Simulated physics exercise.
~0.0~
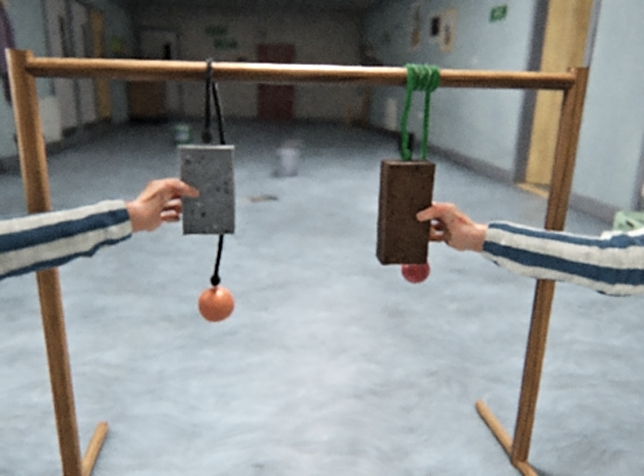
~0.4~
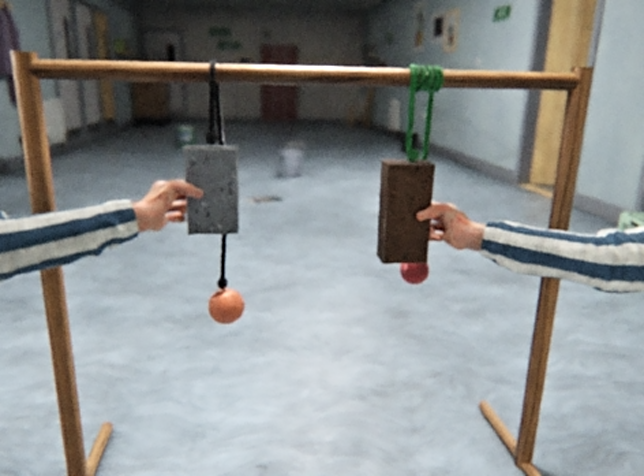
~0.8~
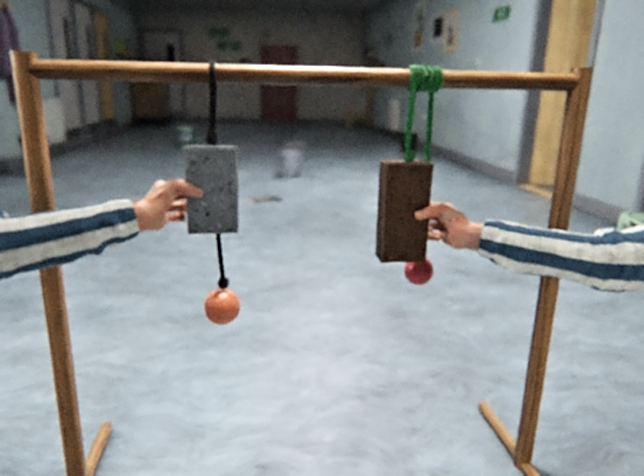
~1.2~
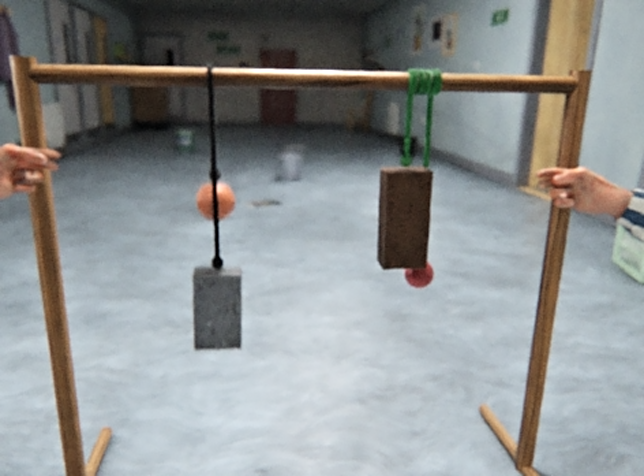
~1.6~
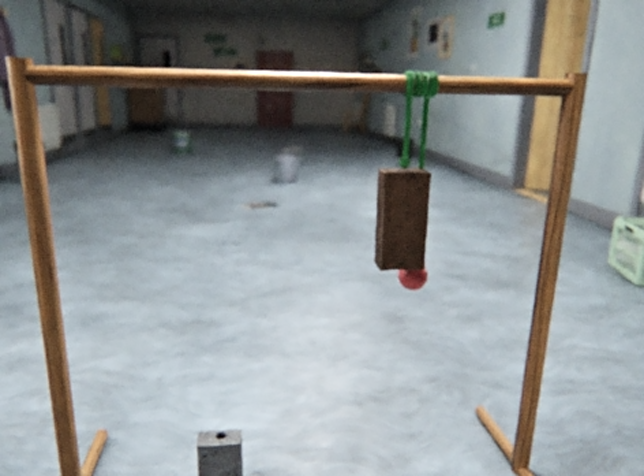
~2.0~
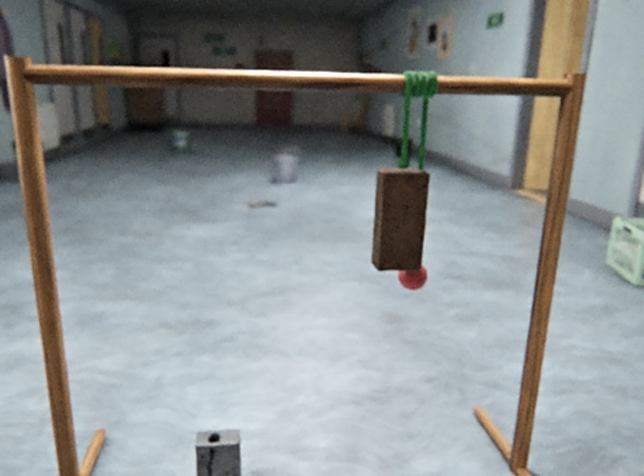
A grey block dropped to the floor after two hands let go of the blocks hanging from a wooden rail, and its black rope and orange ball disappeared from view. The brown brick stayed hanging from its green rope.
